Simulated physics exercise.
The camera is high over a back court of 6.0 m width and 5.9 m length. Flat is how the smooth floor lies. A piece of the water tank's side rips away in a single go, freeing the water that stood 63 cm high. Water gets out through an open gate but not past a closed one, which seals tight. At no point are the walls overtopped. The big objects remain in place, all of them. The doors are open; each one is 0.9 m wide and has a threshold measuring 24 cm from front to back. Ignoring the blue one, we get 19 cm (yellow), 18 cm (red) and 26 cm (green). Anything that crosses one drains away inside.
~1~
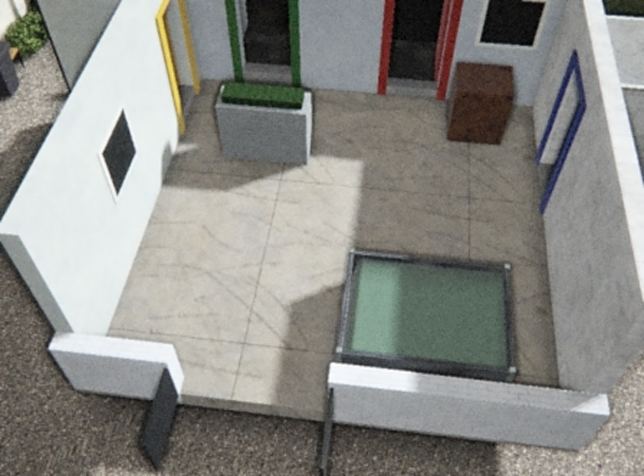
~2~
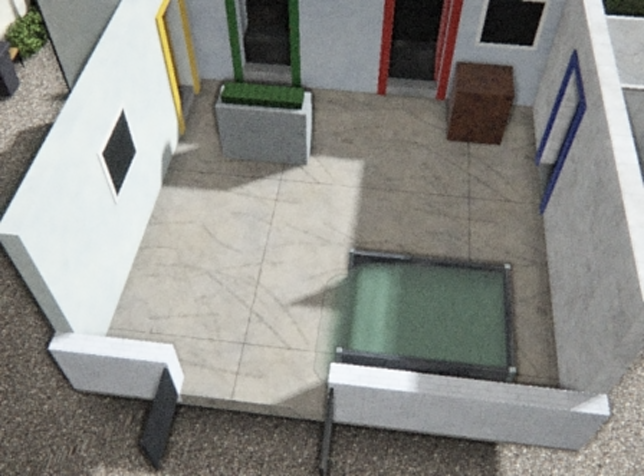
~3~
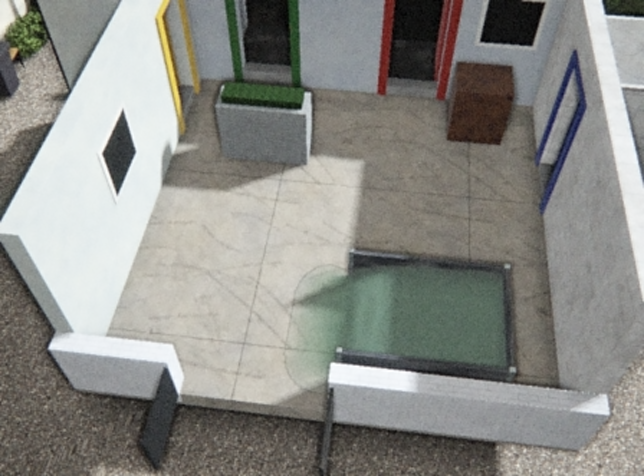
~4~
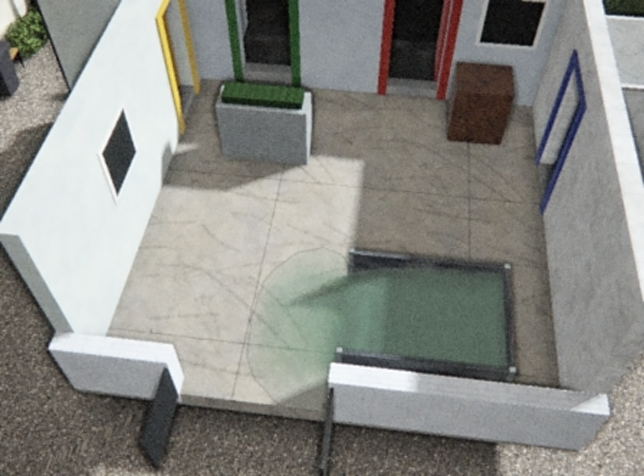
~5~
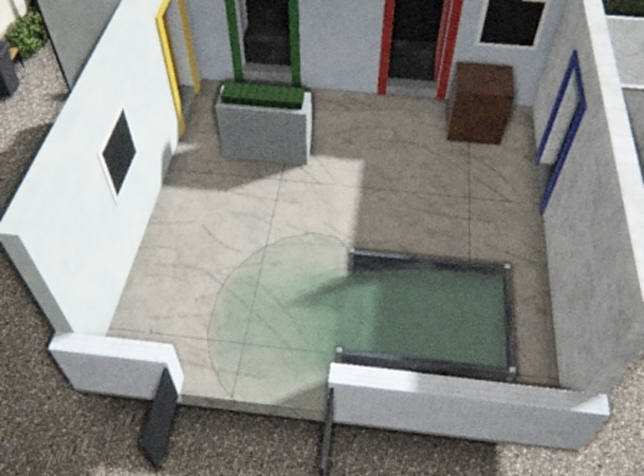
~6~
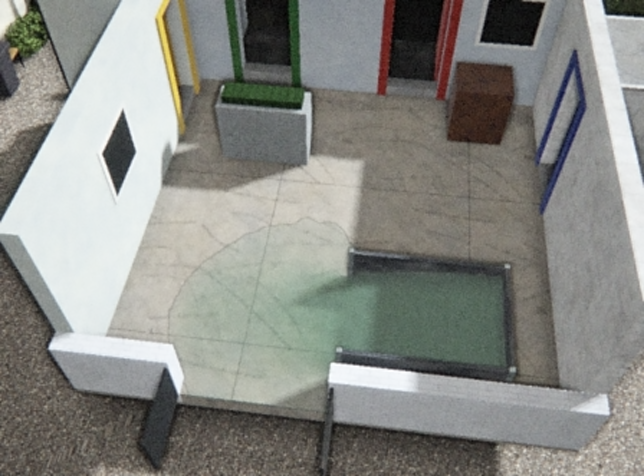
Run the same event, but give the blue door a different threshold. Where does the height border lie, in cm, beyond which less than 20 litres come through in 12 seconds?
It lies at roughly 5.5 cm.
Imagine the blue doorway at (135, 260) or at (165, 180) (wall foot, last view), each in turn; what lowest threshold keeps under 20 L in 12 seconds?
Roughly 20 cm for the first and 9.0 cm for the second.
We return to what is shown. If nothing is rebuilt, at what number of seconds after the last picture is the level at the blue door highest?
That happens close to 7.0 s on the clock.
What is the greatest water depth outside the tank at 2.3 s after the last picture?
About 23 cm.
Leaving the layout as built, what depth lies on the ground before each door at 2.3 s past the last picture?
Yellow door 8 cm, red door 0 cm, blue door 0 cm, green door 0 cm.
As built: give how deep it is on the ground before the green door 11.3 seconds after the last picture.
The depth there is around 3.5 cm.
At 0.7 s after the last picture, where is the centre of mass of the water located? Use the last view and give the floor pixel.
(329, 321) or so.
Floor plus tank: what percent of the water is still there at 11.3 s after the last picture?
Water still present: Approx. 72 %.
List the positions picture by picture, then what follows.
The water tank at (426, 311) is whole and still, 63 cm deep; the blue door at (558, 140) is dry, in the first picture.
The gap is at (347, 320), the front 0.2 m out at a hidden place; the back of the water tank holds 63 cm, in the second picture.
The front is at (292, 359), 0.7 m from the gap at (347, 321); 1.0 m2 of floor is wet, 63 cm left at the back, in the third picture.
The gap is at (347, 321), the front 1.2 m out at (255, 338); the back of the water tank holds 63 cm, in the fourth picture.
The gap is at (347, 321), the front 1.7 m out at (214, 338); the back of the water tank holds 57 cm, in the fifth picture.
The gap is at (347, 322), the front 2.3 m out at (176, 314); the back of the water tank holds 52 cm; the blue door at (558, 140), 4.1 m from the gap, is still 3.5 m from the nearest water, in the sixth picture.
Then, 0.7 s after the last picture water covers 30 % of the floor, deepest (35 cm) near (96, 365); it has not reached the blue door.
Then, 2.3 s after the last picture water covers 40 % of the floor, deepest (23 cm) near (96, 365); it has not reached the blue door.
Then, 11.3 s after the last picture water covers 95 % of the floor, deepest (10 cm) near (514, 389); 6 cm at the blue door, 2 litres in over its 8 cm threshold.
At the blue door as built, the water peaked near 9 cm, 7.1 s after the last picture.
Run again over the same 12 s with other heights there, 25 litres in over 5 cm, 10 litres over 6.5 cm. The limit of 20 litres is kept from about 5.5 cm up.
